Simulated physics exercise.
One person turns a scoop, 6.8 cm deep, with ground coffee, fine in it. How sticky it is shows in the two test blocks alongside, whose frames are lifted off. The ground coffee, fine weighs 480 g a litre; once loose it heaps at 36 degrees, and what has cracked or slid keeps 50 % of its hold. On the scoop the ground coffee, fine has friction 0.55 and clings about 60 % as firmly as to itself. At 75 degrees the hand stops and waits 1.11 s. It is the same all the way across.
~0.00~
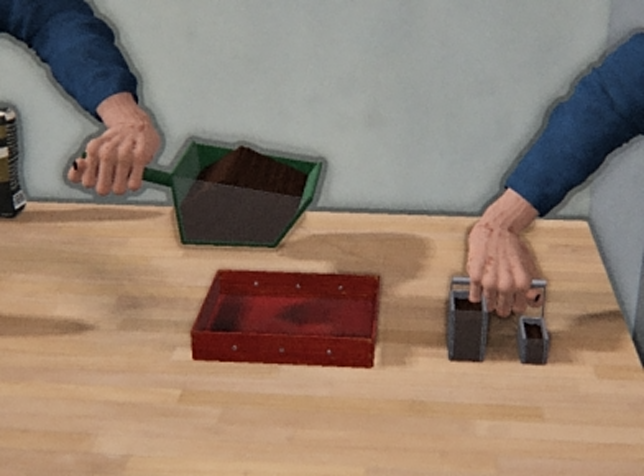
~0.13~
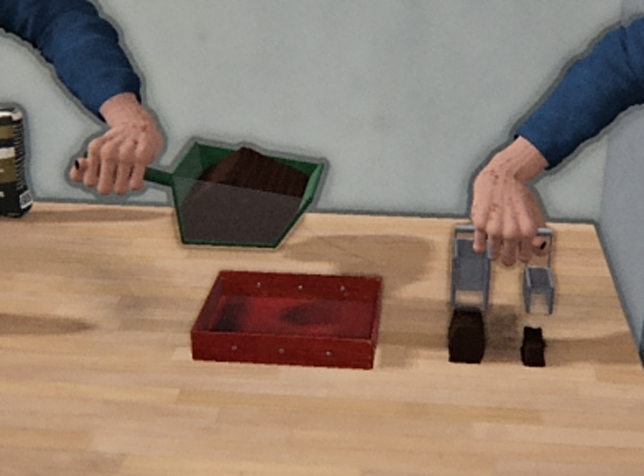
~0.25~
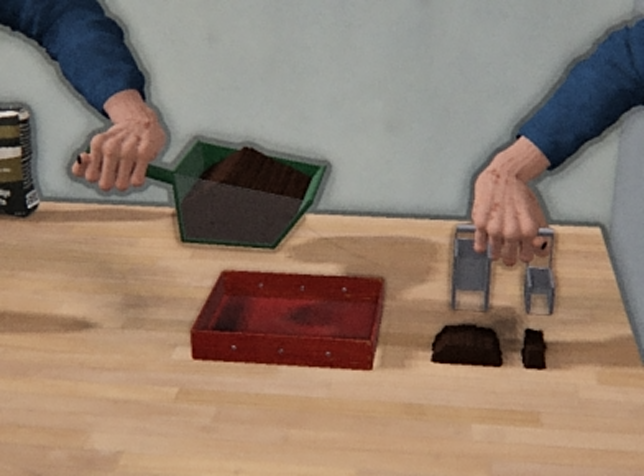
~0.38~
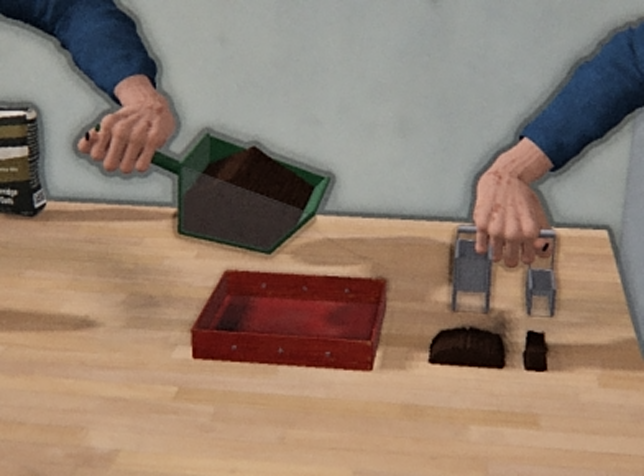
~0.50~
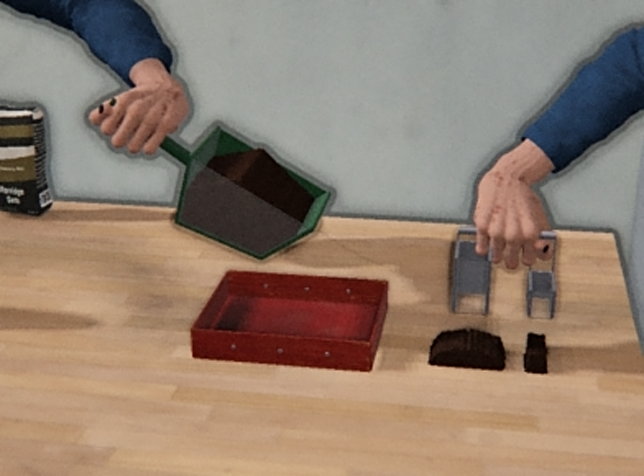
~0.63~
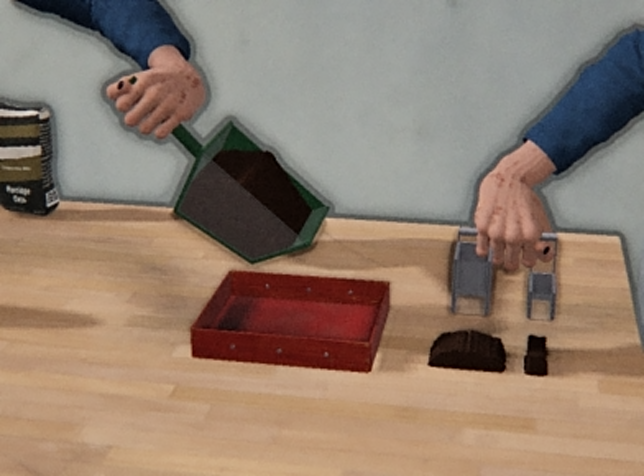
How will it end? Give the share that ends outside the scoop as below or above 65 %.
The result is above 65 %.
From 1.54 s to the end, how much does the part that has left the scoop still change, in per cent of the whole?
Some 5 per cent.
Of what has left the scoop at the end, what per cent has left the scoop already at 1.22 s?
Some 50 per cent.
After 0.90 s, the scoop is at 56 degrees and 0 % has left it.
After 1.22 s, the scoop is at 75 degrees and 39 % has left it.
After 1.54 s, the scoop is at 75 degrees and 69 % has left it.
After 1.86 s, the scoop is at 75 degrees and 74 % has left it.
After 2.33 s, at the end, the scoop is at 75 degrees and 74 % has left it.
